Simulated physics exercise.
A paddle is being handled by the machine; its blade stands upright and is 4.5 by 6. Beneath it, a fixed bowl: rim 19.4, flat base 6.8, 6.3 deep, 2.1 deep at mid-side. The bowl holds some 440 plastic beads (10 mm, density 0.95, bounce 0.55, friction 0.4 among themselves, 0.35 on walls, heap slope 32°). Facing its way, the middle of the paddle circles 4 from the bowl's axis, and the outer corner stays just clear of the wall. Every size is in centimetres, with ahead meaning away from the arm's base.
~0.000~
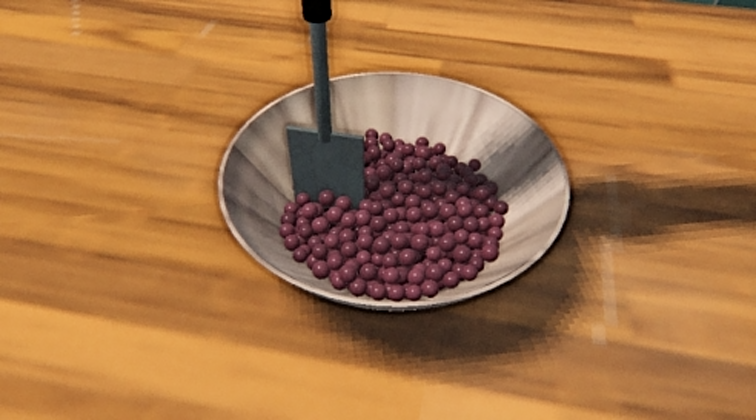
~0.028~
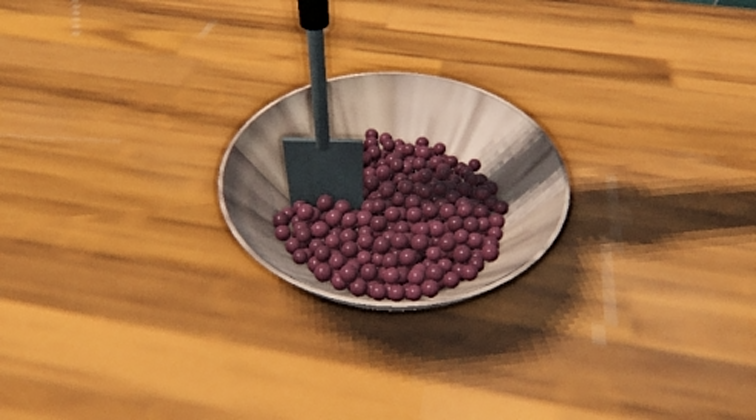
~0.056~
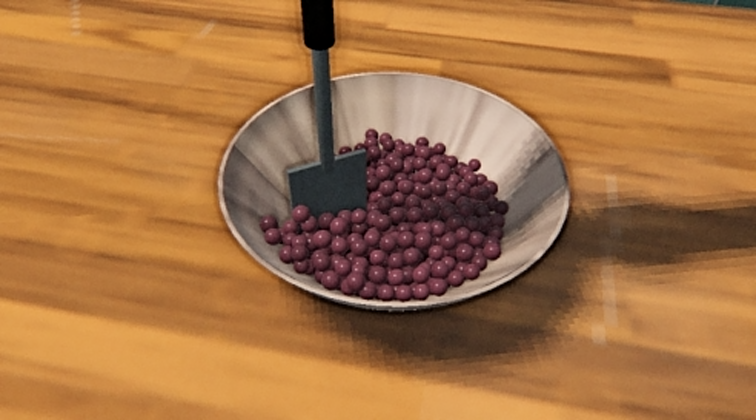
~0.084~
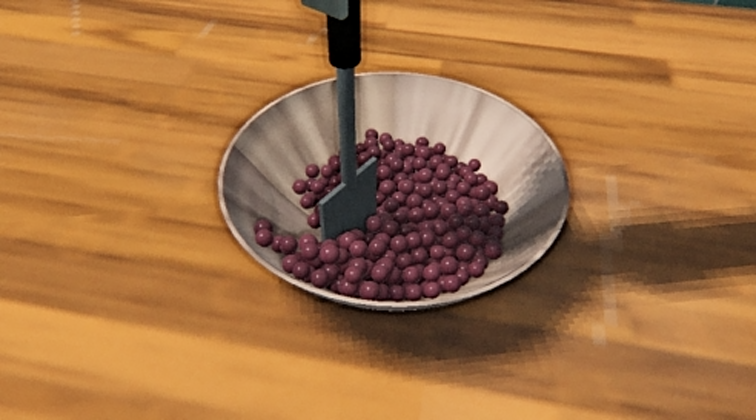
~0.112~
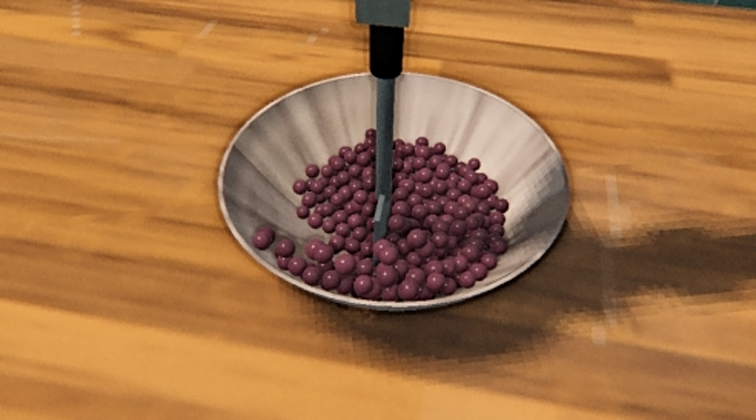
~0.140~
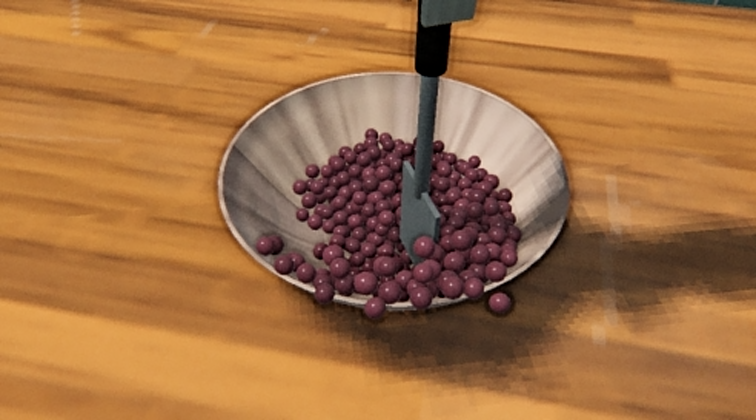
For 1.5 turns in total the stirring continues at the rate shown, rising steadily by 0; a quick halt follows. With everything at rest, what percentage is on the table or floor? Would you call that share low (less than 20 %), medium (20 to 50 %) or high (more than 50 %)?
I would call it medium.
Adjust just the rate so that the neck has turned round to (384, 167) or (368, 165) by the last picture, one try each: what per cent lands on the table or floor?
Some 20 and 10 %.
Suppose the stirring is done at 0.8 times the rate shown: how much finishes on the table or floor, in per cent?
That gives some 15 percent.
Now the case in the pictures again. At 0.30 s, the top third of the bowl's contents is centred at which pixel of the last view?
Centre of upper third: Approx. (389, 116) px.
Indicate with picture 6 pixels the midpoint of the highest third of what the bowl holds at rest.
Near (415, 192).
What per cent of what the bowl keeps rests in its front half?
Close to 45 in a hundred.
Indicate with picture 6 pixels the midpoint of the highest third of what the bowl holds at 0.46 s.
Centre, approx.: (312, 246).
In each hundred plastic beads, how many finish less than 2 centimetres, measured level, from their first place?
That comes to some 15 per cent.
By 0.30 s, 280° round, highest piece 10 above the table; 360 in the bowl, 28 on the table or floor, 50 in flight or on the tool.
By 0.46 s, 80° round, highest piece 8 above the table; 311 in the bowl, 99 on the table or floor, 28 in flight or on the tool.
By 0.74 s, 180° round, highest piece 7 above the table; 287 in the bowl, 150 on the table or floor, 1 in flight or on the tool.
By 1.44 s, 180° round, highest piece 5 above the table; 287 in the bowl, 151 on the table or floor.
Final count, 287 in the bowl, 151 on the table or floor. That is 34 % on the table or floor.
